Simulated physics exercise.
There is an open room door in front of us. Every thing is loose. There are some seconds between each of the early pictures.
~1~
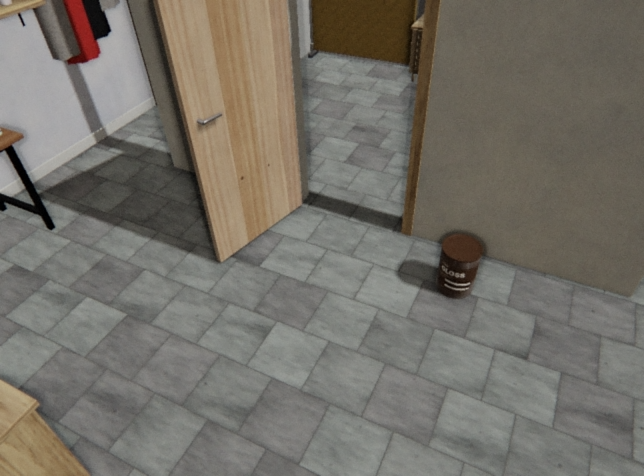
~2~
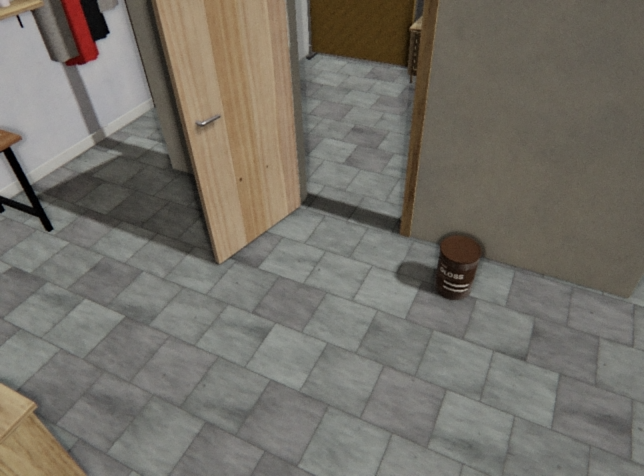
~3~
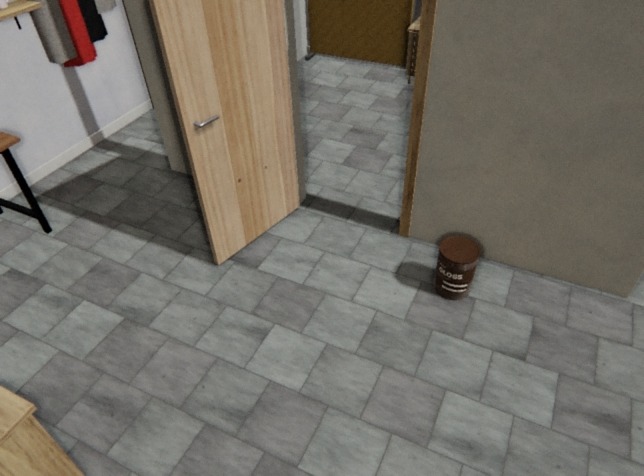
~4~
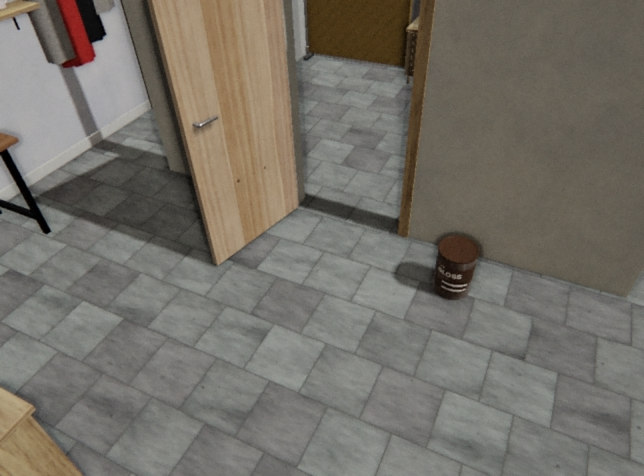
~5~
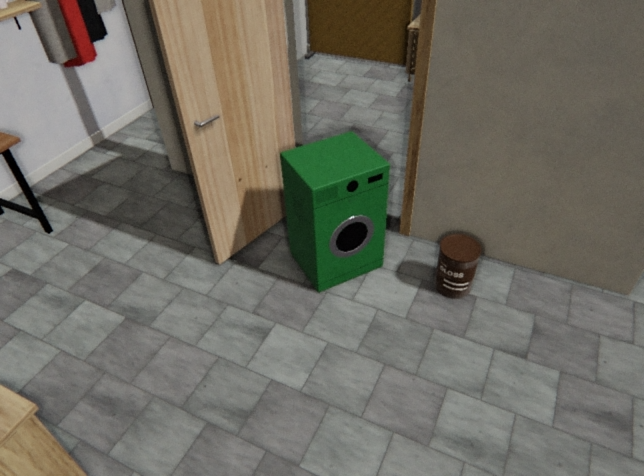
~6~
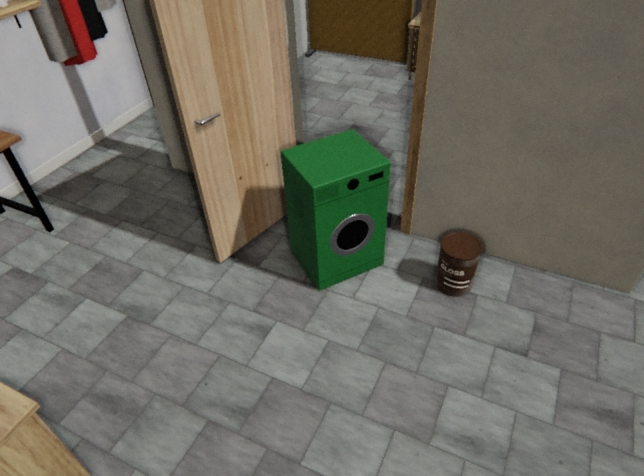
Green front-loading appliance appearing abruptly in front of a wide-open wooden door, beside a brown pail, with everything else staying still.
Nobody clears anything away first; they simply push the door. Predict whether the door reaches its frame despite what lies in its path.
Most likely the doorway will still have an opening.
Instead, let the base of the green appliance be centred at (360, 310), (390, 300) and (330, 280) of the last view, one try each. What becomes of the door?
First try: It closes; second try: It closes; third try: It is blocked.
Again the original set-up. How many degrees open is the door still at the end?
Near 70° open.
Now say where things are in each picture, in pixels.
Door wide open and still; brown pail (458, 267), in the first picture.
Door wide open and still; brown pail (456, 268), in the second picture.
Door wide open and still; brown pail (455, 269), in the third picture.
Door wide open and still; brown pail (455, 268), in the fourth picture.
Door wide open and still; brown pail (456, 267), in the fifth picture.
Door wide open and still; green appliance (336, 211); brown pail (457, 265), in the sixth picture.
Then, 0.40 s after the last picture, door at 99°.
Then, 0.70 s after the last picture, door at 88°.
Then, 0.90 s after the last picture, door at 80°.
Then, 1.10 s after the last picture, door at 72°.
At rest, door at 70°; both in place. Seen from the same camera at the end, green appliance near (336, 211).
